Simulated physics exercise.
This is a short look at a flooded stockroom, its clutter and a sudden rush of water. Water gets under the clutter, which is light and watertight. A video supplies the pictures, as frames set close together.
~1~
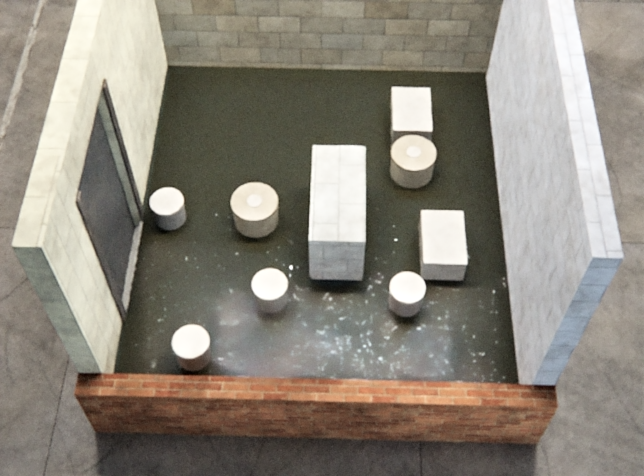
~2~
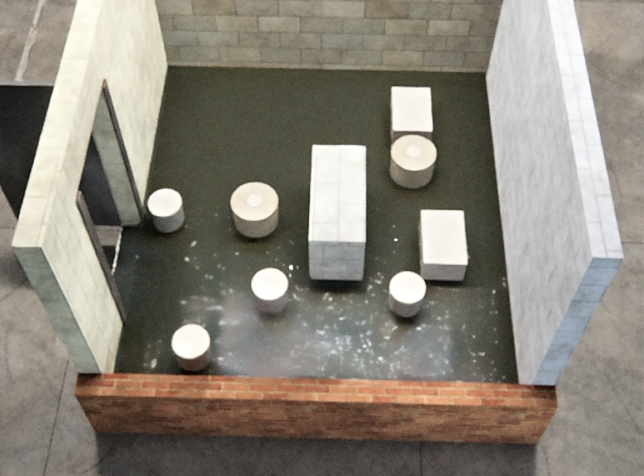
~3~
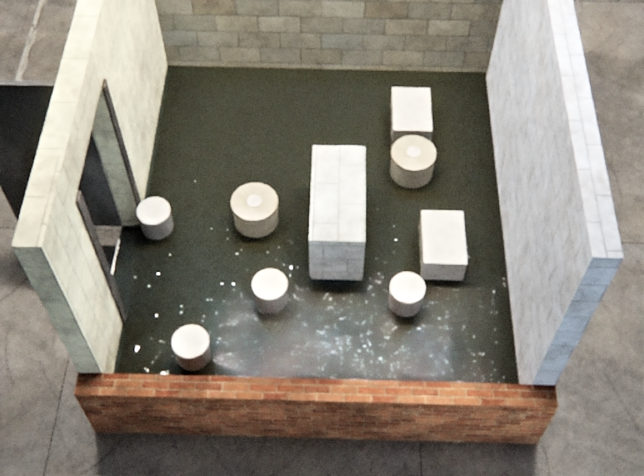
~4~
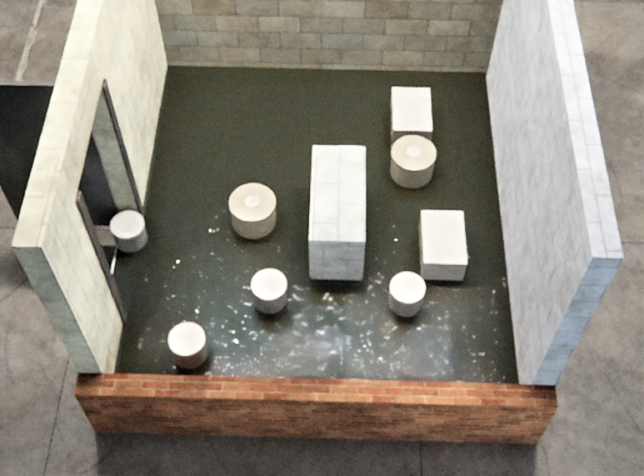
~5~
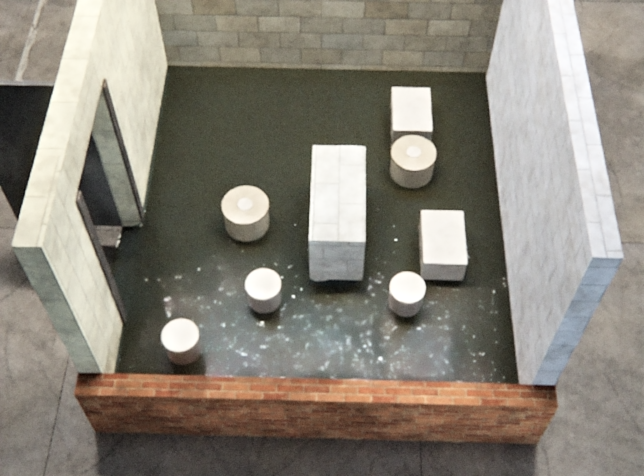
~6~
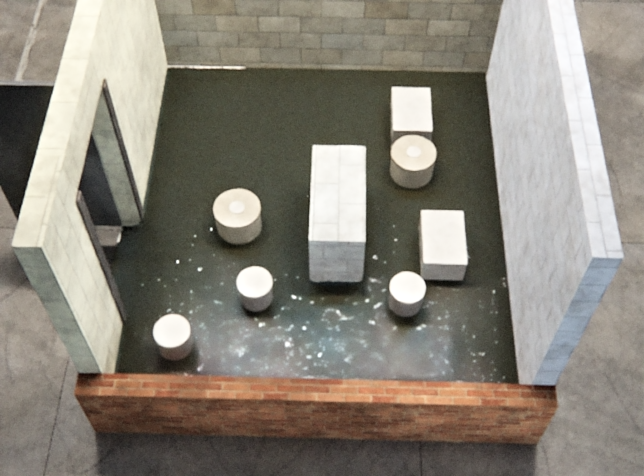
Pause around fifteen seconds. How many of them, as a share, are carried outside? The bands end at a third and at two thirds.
My guess is that a middling share is carried off, one to two thirds.
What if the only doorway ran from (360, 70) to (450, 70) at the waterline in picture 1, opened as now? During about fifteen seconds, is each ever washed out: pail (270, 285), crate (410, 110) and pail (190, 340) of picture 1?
Retained - lost - retained.
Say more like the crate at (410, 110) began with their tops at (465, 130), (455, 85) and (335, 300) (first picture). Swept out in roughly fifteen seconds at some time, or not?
In turn: Inside, still in, gone.
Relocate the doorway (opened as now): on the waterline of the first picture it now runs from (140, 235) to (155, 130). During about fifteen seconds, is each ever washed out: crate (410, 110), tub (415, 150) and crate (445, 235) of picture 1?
Remains, remains, remains.
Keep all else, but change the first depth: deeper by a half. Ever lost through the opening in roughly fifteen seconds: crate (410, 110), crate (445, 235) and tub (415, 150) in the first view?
One by one: Never escapes, never escapes, never escapes.
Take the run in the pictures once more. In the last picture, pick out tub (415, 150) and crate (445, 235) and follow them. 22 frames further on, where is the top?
Roughly (364, 151) and roughly (422, 267).
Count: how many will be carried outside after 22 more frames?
I reckon 4.
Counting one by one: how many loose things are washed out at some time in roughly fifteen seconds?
4.
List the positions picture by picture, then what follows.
The first picture shows a pail at (191, 341), afloat; a tub at (254, 201), afloat; 0 of 8 have shifted.
The second picture shows a pail at (191, 341), afloat; a tub at (254, 201), afloat; 0 of 8 have shifted.
The third picture shows a pail at (190, 341), afloat; a tub at (254, 201), afloat; 1 of 8 have shifted.
The fourth picture shows a pail at (187, 339), afloat, close to its start; a tub at (252, 202), afloat; 2 of 8 have shifted.
The fifth picture shows a pail at (180, 335), afloat, close to its start; a tub at (245, 205), afloat, close to its start; 4 of 8 have shifted.
The sixth picture shows a pail at (172, 331), afloat, close to its start; a tub at (237, 208) floats, close to its start; 4 of 8 have shifted.
A moment on, 1 of 8 are out; 7 afloat.
Next, 4 of 8 are out; 4 afloat.
Later, 4 of 8 are out; 4 afloat.
In the end, 4 of 8 are out; 4 afloat.
